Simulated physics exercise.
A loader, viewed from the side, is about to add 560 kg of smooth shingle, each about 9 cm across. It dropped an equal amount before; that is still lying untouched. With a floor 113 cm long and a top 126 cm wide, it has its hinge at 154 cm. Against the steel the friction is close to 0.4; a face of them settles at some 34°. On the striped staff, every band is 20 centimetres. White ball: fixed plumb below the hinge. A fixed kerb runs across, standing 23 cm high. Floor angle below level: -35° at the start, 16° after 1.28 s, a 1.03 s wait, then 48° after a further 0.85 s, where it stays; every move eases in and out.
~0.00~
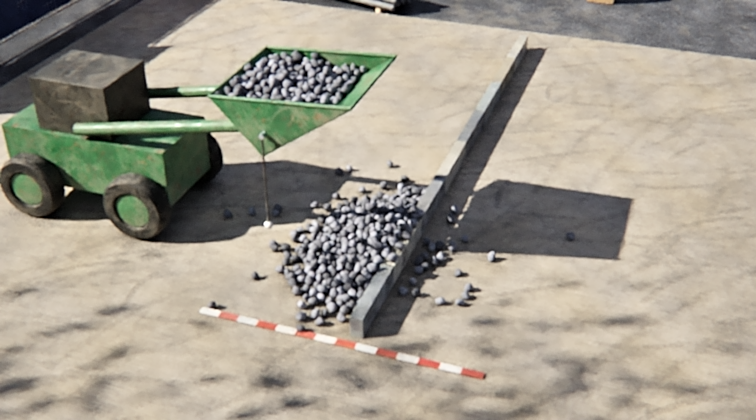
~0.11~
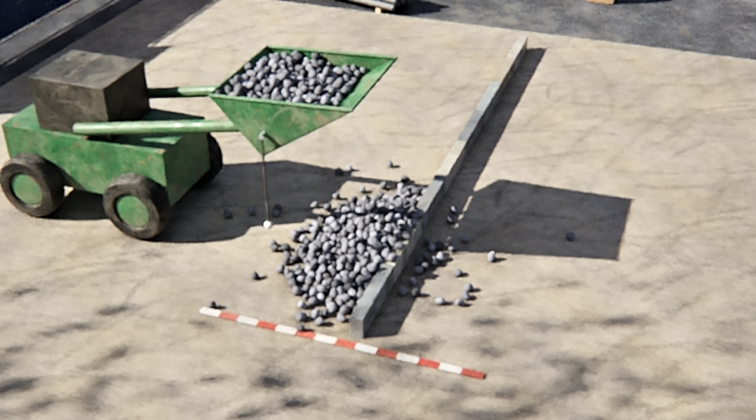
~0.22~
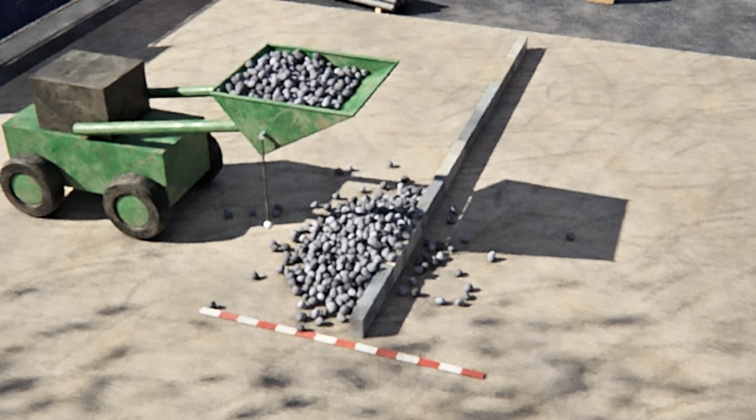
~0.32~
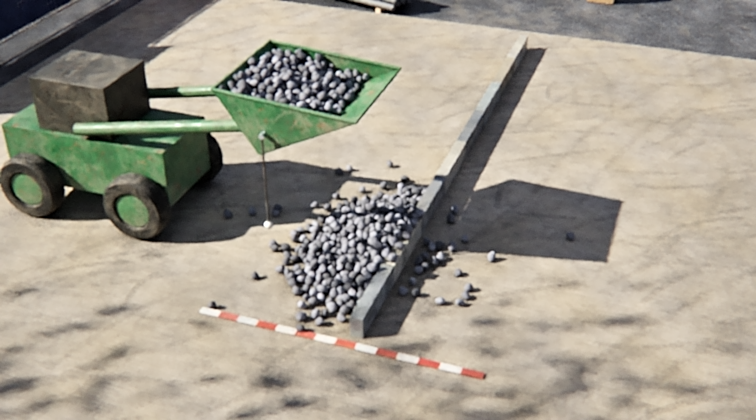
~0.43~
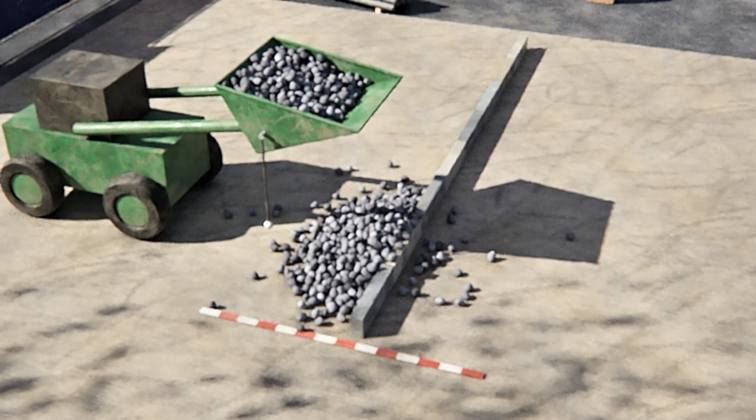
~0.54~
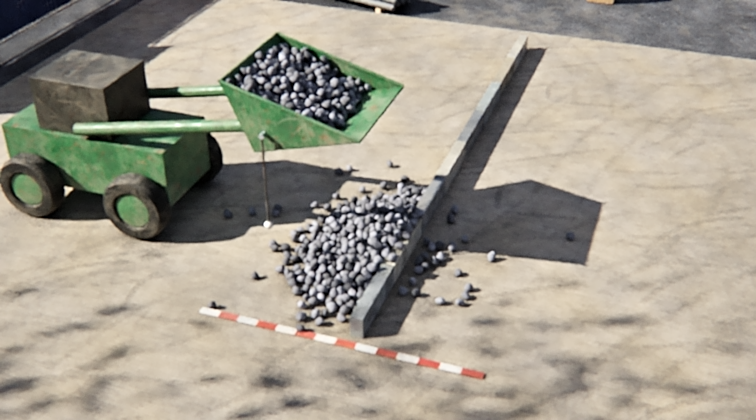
Sunlit sandy yard, a green wheeled loader slowly tilting its raised bucket of grey stones forward above a still pile against a kerb.
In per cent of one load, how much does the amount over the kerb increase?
About 61 per cent.
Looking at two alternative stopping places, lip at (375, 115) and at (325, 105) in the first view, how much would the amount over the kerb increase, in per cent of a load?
About 80 per cent from the first spot and 30 per cent from the second.
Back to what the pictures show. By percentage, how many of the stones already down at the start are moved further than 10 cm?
Roughly 5 % of them.
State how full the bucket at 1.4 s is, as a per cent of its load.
About 95 percent is still in there.
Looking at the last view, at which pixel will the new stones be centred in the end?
The middle ends up near (422, 249).
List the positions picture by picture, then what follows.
In the first picture, the bucket is at -35°, its lip at (351, 109); the top of the load is at (296, 66). The earlier load is highest near (387, 225), 33 cm above ground level, 96 % on this side of the kerb, 4 % over the kerb.
In the second picture, the bucket is at -34°, its lip at (352, 111); the top of the load is at (288, 64); the stones move at 0.1 m/s on average.
The third picture shows lip at (354, 116), floor tilted -31°, highest stones at (281, 65); the stones move at 0.2 m/s on average.
In the fourth picture, the bucket is at -27°, its lip at (356, 123); the top of the load is at (270, 62); the stones move at 0.2 m/s on average.
In the fifth picture, the bucket is at -21°, its lip at (359, 132); the top of the load is at (271, 60); the stones move at 0.3 m/s on average.
The sixth picture shows lip at (360, 142), floor tilted -15°, highest stones at (272, 57); the stones move at 0.3 m/s on average.
After 1.0 s the floor is at 8°; in per cent of one load, 100 in the bucket, 96 on this side of the kerb, 4 over the kerb; the foremost stones are at (479, 273).
After 1.4 s the floor is at 16°; in per cent of one load, 96 in the bucket, 100 on this side of the kerb, 4 over the kerb; the foremost stones are at (479, 273).
After 3.6 s the floor is at 48°; in per cent of one load, 0 in the bucket, 135 on this side of the kerb, 65 over the kerb; the foremost stones are at (571, 294).
After 6.4 s the floor is at 48°; in per cent of one load, 0 in the bucket, 135 on this side of the kerb, 65 over the kerb; the foremost stones are at (571, 294). Net gain over the kerb, 61.
